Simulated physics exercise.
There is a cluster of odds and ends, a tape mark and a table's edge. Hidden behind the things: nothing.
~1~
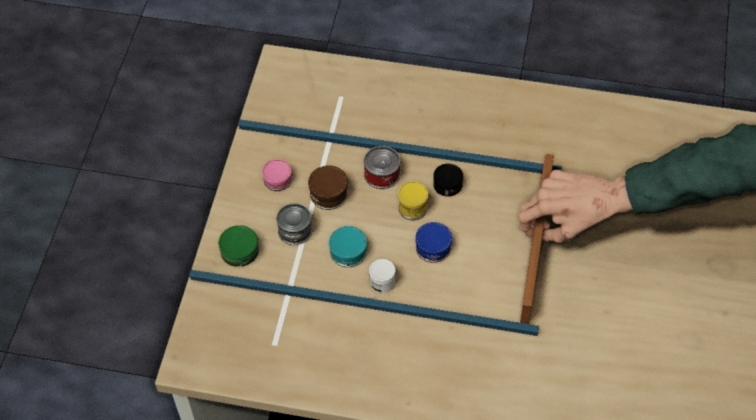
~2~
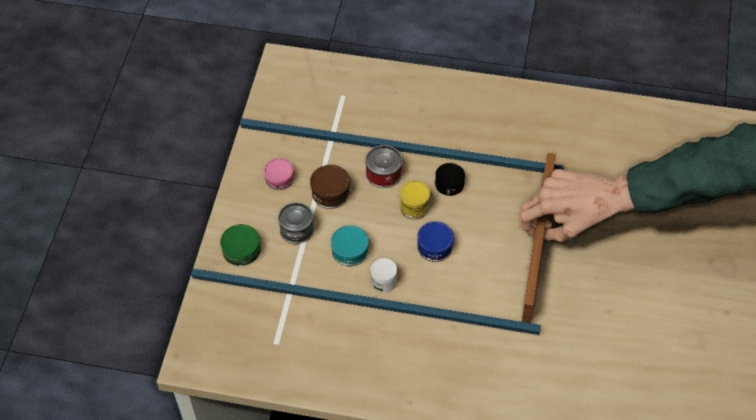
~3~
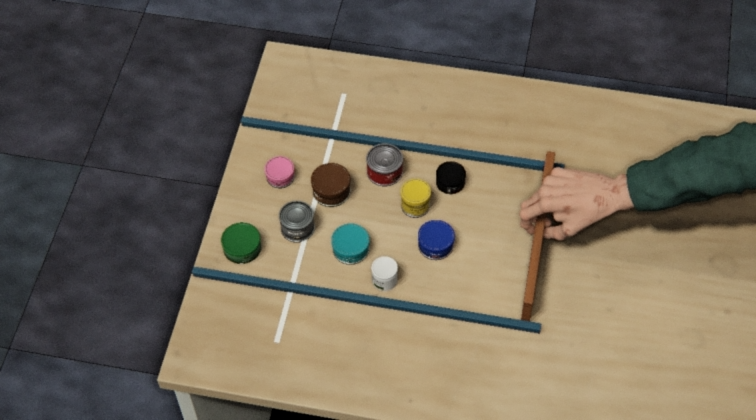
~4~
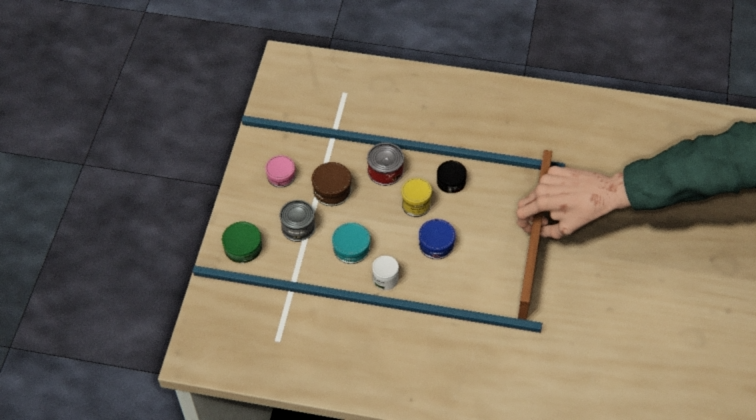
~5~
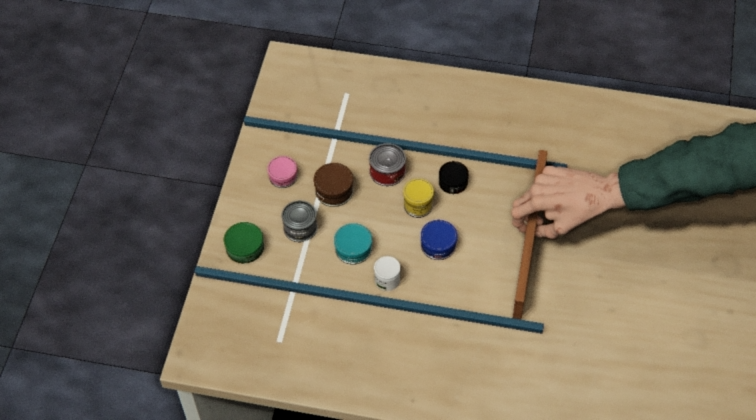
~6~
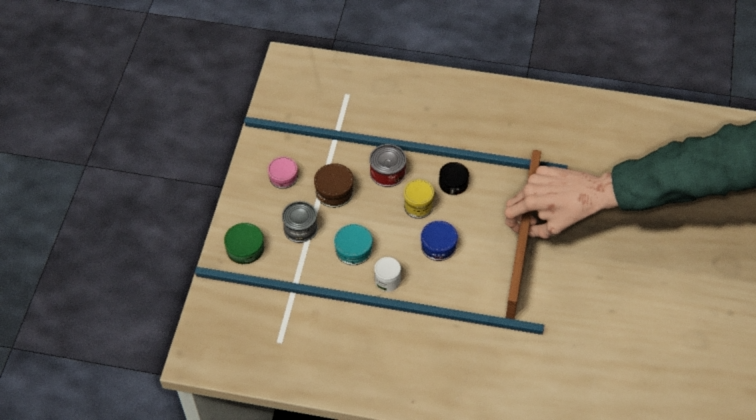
A hand edging a wooden bar slightly left between two blue rails, with small colourful pots sitting still around a white line.
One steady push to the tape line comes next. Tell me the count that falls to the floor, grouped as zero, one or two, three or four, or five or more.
The count is zero.
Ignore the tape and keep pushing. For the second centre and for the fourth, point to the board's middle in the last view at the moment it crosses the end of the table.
At (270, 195) for the second, at (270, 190) for the fourth.
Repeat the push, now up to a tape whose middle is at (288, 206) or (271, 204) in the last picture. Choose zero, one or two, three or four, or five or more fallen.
Taking the two places in turn, it's one or two; just one or two.
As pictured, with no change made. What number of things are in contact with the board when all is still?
The figure is 5.
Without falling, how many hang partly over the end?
Result: 0.
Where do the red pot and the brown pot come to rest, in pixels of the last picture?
Look around (286, 143) for the first and around (275, 176) for the second.
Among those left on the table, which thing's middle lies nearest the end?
The answer is the pink pot.
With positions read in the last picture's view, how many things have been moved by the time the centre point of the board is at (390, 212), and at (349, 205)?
Well, it's 6 at the first one and 9 at the second.
A little later, none off yet; green tub at rest near (244, 244); pink pot at rest near (283, 173); grey pot at rest near (300, 222).
When it is over, the number that fall off is zero.
